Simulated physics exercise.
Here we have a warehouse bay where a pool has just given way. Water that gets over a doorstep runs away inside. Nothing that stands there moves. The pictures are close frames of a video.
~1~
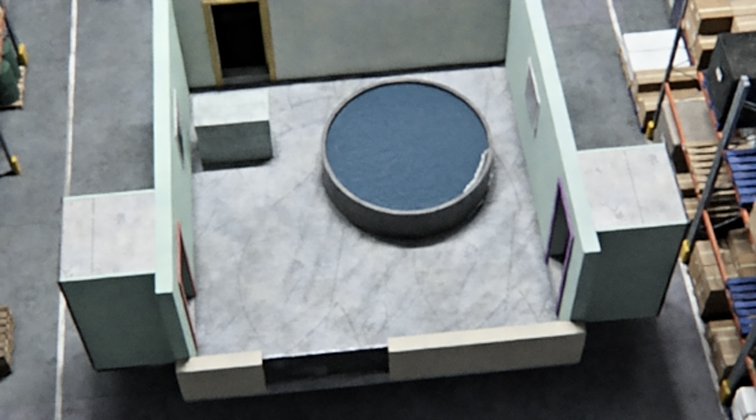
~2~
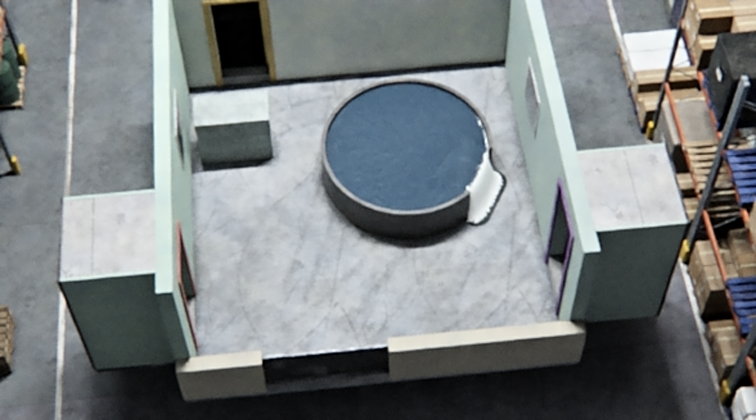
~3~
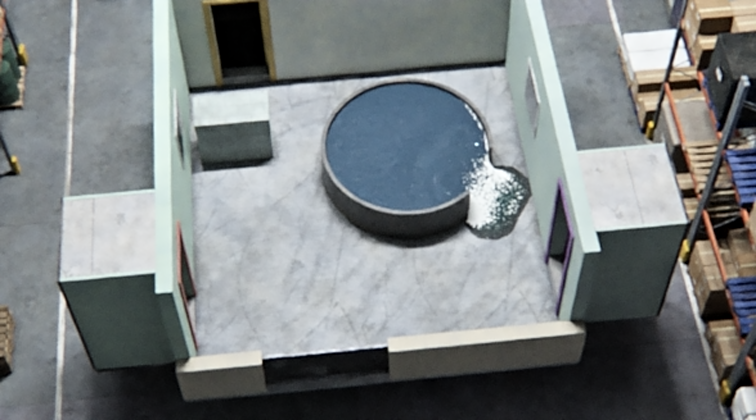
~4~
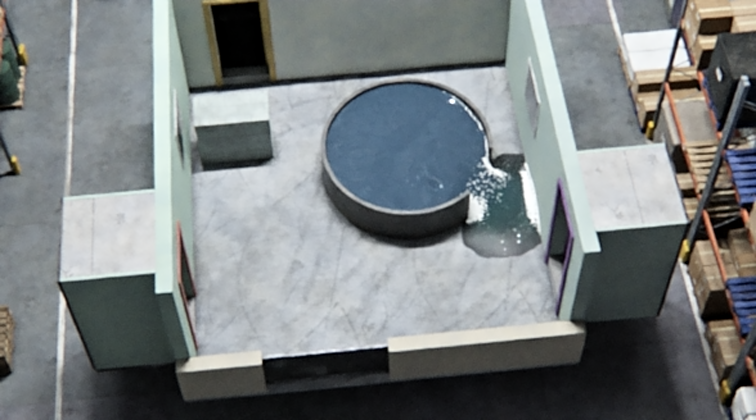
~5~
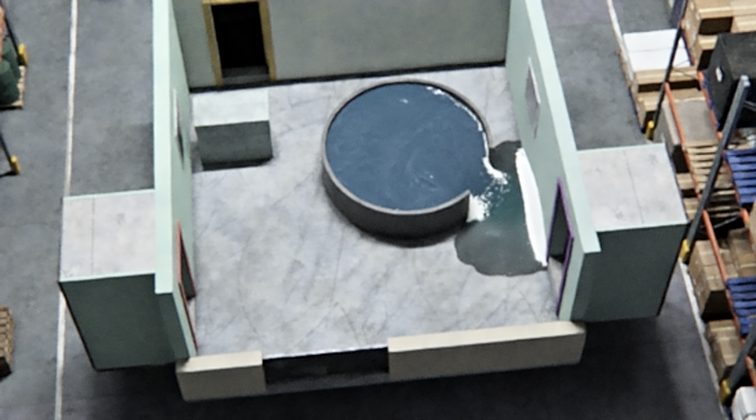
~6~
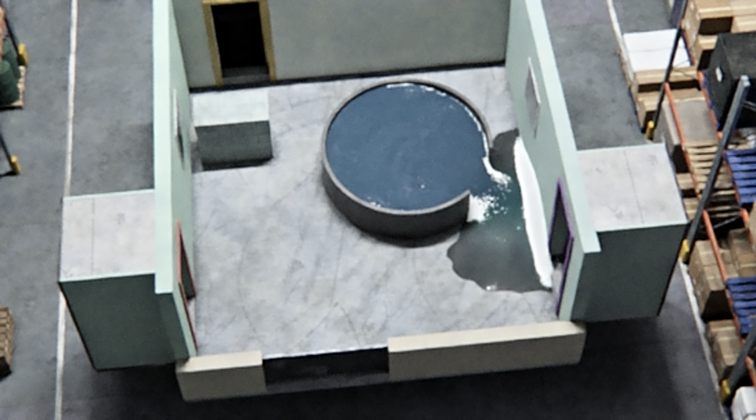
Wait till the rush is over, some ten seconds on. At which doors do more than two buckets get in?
In the end: The red door takes more than that; the yellow door stays under that; the purple door stays under that.
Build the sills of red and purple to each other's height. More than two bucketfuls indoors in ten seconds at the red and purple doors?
My reading: Red takes less, purple is over.
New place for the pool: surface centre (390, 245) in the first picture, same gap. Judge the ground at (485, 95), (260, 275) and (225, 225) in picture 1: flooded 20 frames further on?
One after the other: Under water, no water, dry.
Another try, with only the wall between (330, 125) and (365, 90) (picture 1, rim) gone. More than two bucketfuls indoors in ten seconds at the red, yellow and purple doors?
Then: Red door lets more in; yellow door goes over; purple door holds.
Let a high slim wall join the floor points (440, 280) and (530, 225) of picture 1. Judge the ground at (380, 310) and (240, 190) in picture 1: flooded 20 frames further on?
One after the other: Awash, dry.
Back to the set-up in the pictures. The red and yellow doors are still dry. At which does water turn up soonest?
It is the red door.
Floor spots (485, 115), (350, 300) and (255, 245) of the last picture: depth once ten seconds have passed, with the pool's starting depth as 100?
About 8, 6 and 14 per cent.
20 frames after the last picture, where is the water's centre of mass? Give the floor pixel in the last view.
Near (427, 206).
A moment on, water covers 20 % of the floor; the red door not reached, the yellow door not reached, the purple door wet at the sill, nothing in.
Next, water covers 30 % of the floor; the red door not reached, the yellow door not reached, the purple door wet at the sill, nothing in.
Then, water covers 65 % of the floor; the red door wet at the sill, nothing in, the yellow door not reached, the purple door wet at the sill, nothing in.
Later, water covers 95 % of the floor; the red door far over two buckets in, the yellow door wet at the sill, nothing in, the purple door under two buckets in.
In the end, water covers 100 % of the floor; the red door far over two buckets in, the yellow door wet at the sill, nothing in, the purple door under two buckets in.
